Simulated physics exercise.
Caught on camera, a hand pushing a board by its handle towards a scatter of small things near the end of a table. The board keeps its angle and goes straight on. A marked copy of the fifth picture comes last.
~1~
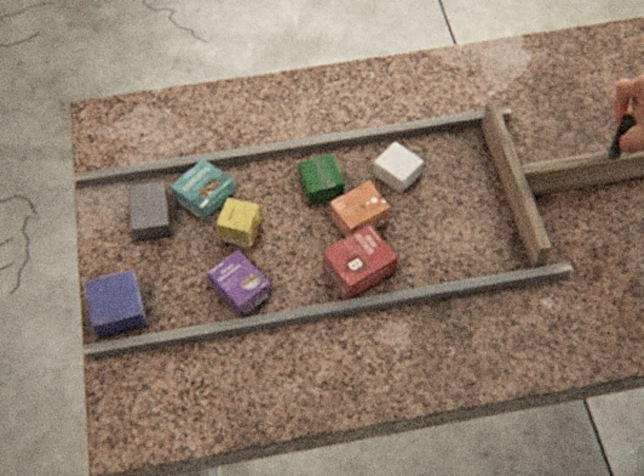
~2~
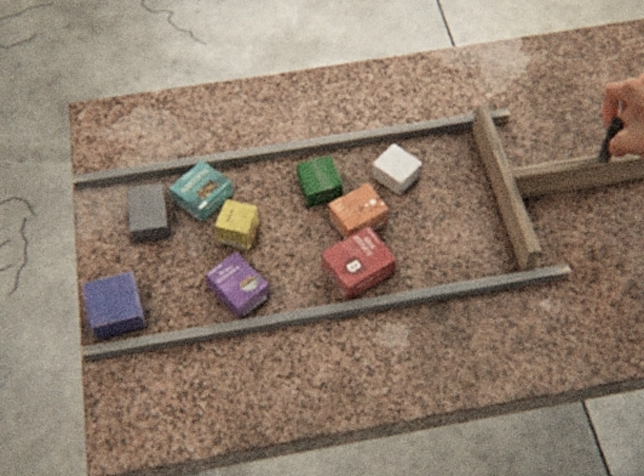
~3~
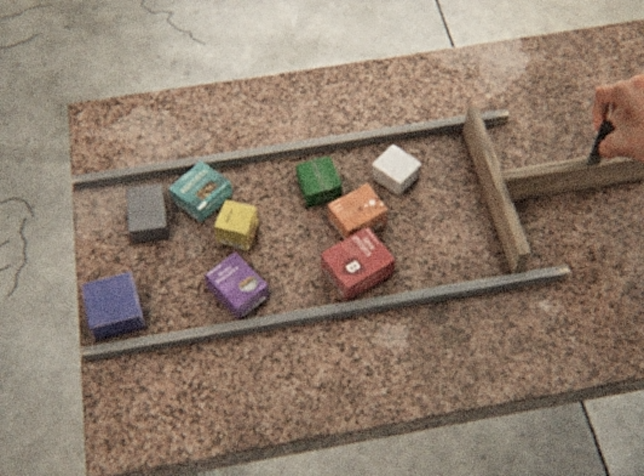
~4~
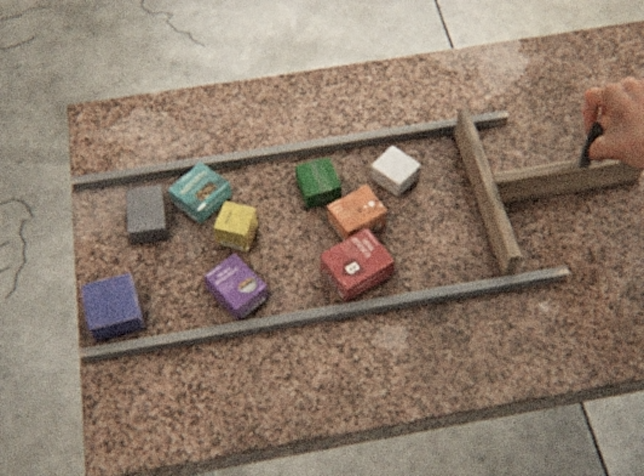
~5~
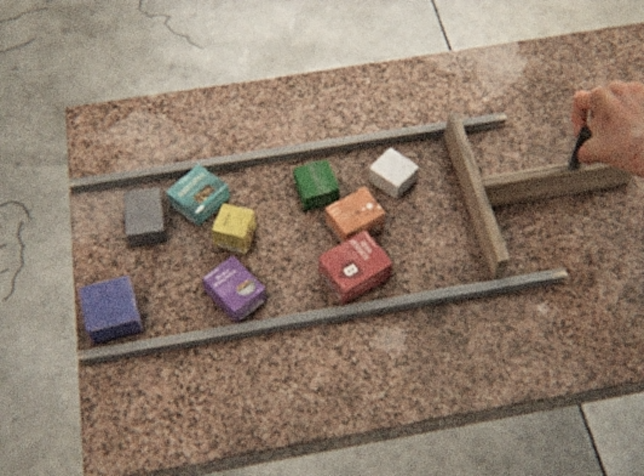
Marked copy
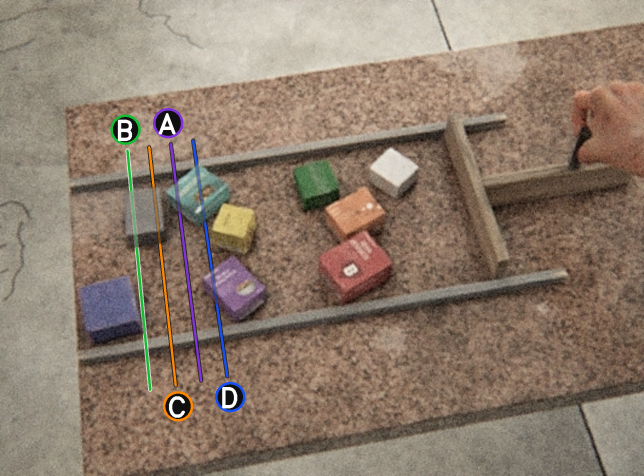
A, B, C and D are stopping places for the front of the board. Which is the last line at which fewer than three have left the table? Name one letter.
No third one falls up to A.
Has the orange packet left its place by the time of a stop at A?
By then, yes.
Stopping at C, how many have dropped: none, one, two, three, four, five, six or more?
In all, three.
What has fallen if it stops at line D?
The grey block.
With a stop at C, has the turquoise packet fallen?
Yes.
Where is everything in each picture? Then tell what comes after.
In the first frame, purple packet (239, 283); red packet (359, 261); white block (398, 168).
In the second frame, board (507, 174); turquoise packet (202, 191).
In the third frame, board (497, 176); green box (319, 182).
In the fourth frame, board (488, 179); yellow packet (236, 226).
In the fifth frame, board (477, 182); purple packet (235, 289); red packet (355, 267); white block (393, 174).
On the copy, A at (185, 253); B at (138, 260); C at (161, 257); D at (209, 249).
On A. First, board (374, 199); white block (339, 177); red packet (345, 267).
Then, board (269, 216); grey block (122, 223); turquoise packet (155, 199).
Finally, board (185, 229); blue block over the edge; grey block over the edge; two fallen.
By contrast, B drops five; C drops three; D is within the limit but short.
